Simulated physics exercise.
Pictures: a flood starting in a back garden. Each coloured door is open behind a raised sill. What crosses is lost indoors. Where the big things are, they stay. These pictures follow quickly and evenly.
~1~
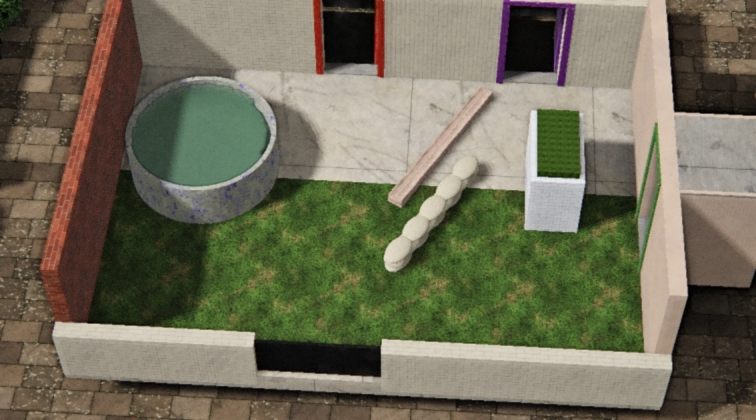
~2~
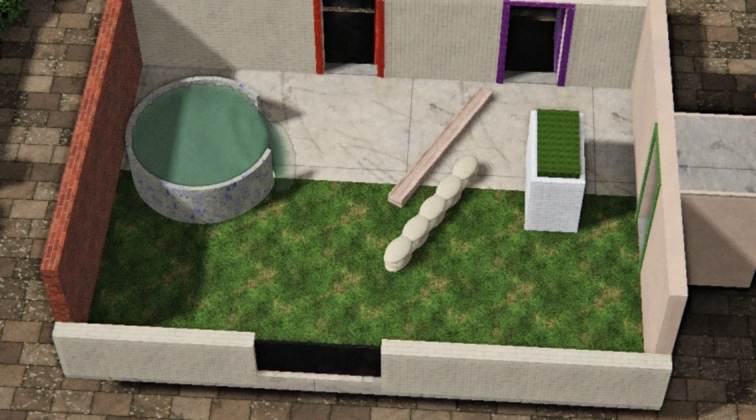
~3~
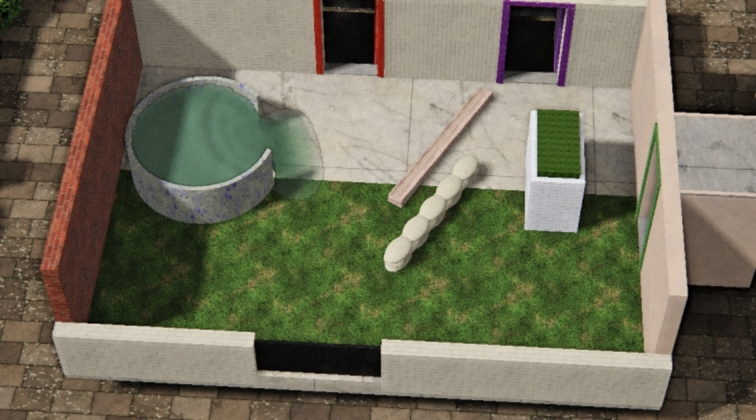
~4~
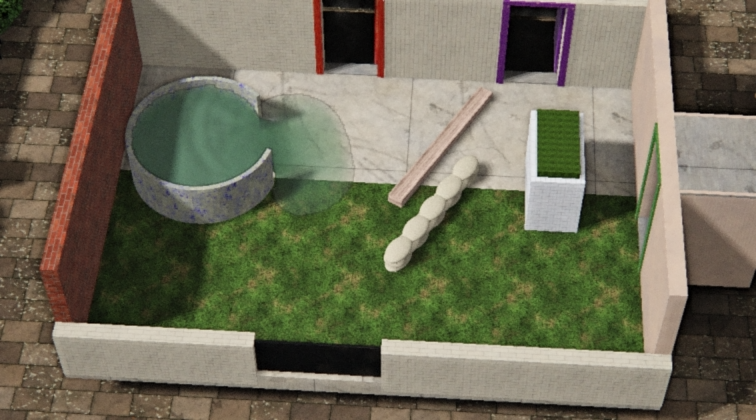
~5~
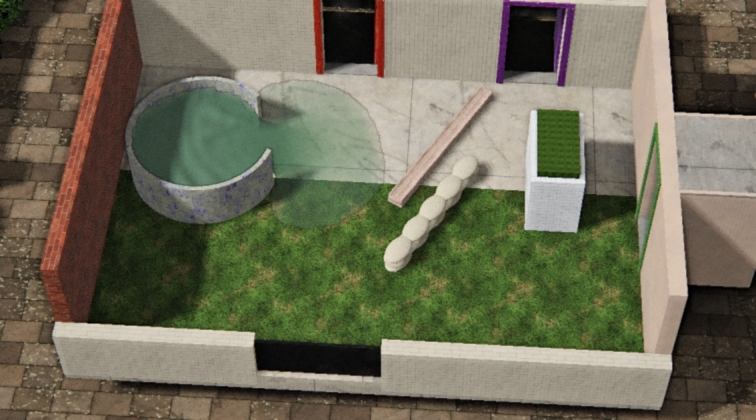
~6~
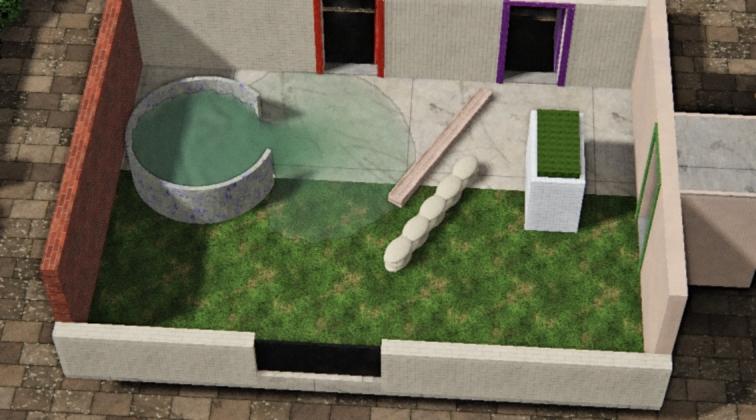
Greenish water poured out through a gap that opened in the right side of the round stone pool, then spread in a widening sheet across the pale paving and onto the grass.
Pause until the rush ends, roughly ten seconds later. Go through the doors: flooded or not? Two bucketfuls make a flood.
The purple door gets over two buckets; the red door gets over two buckets; the green door gets two buckets or fewer.
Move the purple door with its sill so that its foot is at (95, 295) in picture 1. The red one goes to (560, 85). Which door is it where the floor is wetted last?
My answer is the purple-painted one.
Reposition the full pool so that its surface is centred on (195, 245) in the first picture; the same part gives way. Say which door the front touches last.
Last: The door marked green.
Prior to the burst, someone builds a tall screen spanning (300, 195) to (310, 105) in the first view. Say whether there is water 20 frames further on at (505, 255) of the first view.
That spot is spared.
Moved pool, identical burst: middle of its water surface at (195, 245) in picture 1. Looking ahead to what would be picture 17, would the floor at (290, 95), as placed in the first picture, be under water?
Untouched.
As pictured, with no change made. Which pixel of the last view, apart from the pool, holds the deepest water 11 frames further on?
It will be deepest around (441, 100).
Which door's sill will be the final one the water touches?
Going by the pictures, I'd say the green door.
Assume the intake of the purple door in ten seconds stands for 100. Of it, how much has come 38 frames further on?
Something like 75 in a hundred.
A moment on, water covers 25 % of the floor; the purple door not reached, the red door over two buckets in, the green door not reached.
Next, water covers 35 % of the floor; the purple door under two buckets in, the red door far over two buckets in, the green door not reached.
Then, water covers 45 % of the floor; the purple door over two buckets in, the red door far over two buckets in, the green door not reached.
Later, water covers 70 % of the floor; the purple door over two buckets in, the red door far over two buckets in, the green door wet at the sill, nothing in.
In the end, water covers 95 % of the floor; the purple door over two buckets in, the red door far over two buckets in, the green door wet at the sill, nothing in.
